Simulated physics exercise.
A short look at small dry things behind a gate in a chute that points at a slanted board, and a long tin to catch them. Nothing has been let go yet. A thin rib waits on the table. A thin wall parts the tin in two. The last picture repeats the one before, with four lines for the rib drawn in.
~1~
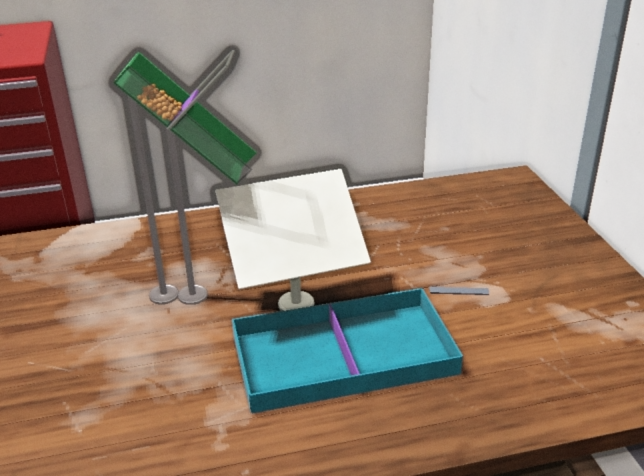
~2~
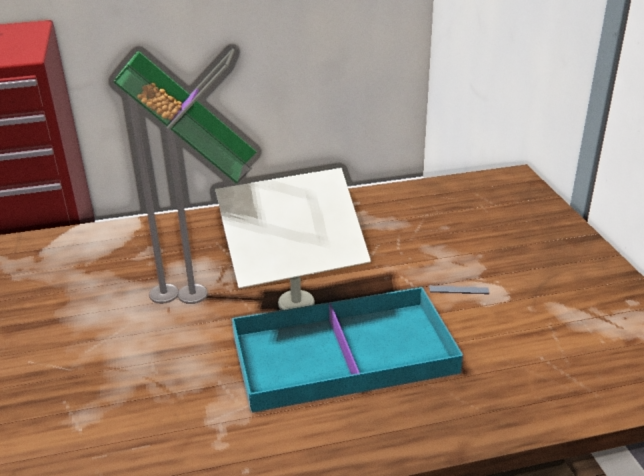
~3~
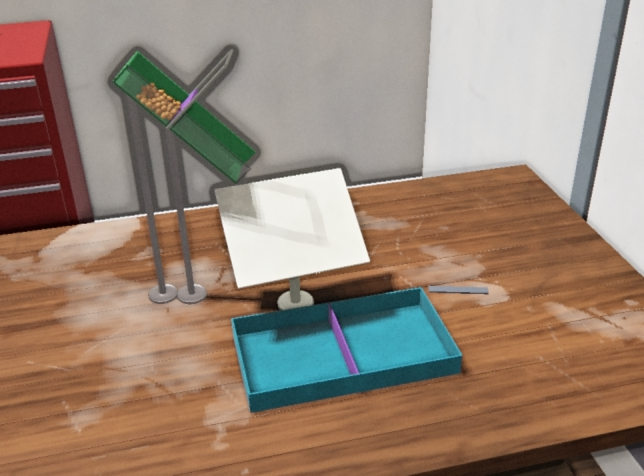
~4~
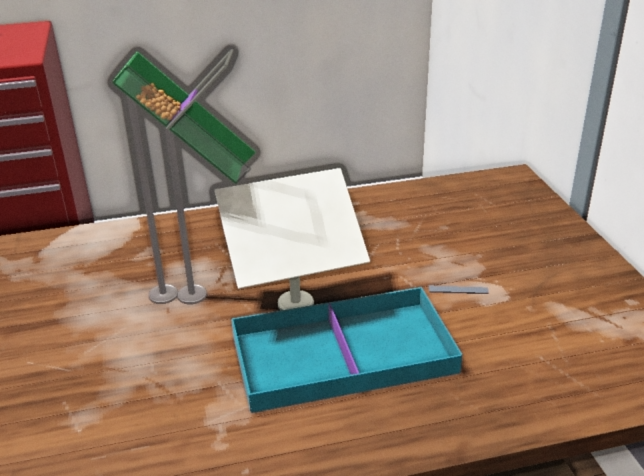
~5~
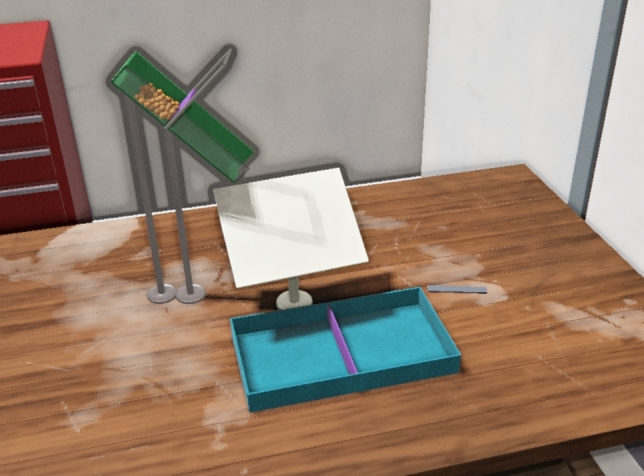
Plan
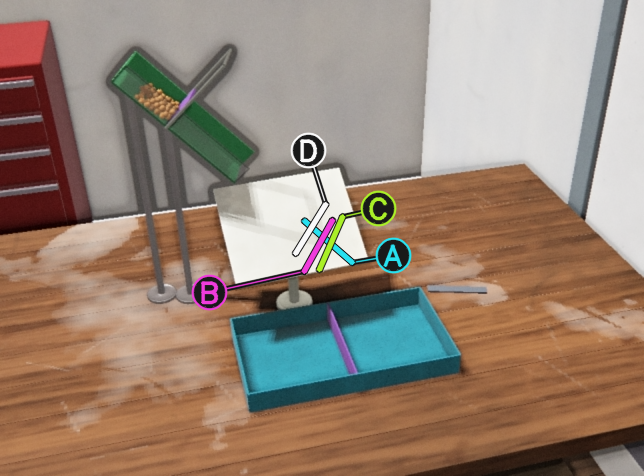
A wooden table holding a blue divided tin below a slanted white board and a green chute of small tan pieces, nothing moving.
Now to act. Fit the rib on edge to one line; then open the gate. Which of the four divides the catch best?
Best: A.
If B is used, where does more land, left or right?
More lands on the left.
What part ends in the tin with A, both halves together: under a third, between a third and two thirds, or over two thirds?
It is over two thirds.
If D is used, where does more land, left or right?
Left.
On the marked copy, line A from (304, 221) to (352, 262); line B from (332, 220) to (304, 271); line C from (342, 216) to (319, 269); line D from (325, 204) to (295, 253).
Choosing A, of what is caught, about a third in the left half, about two thirds in the right.
Choosing B, of what is caught, nearly all in the left half, a stray few in the right.
Choosing C, of what is caught, nearly all in the left half, a small part in the right.
Choosing D, of what is caught, nearly all in the left half, a stray few in the right.
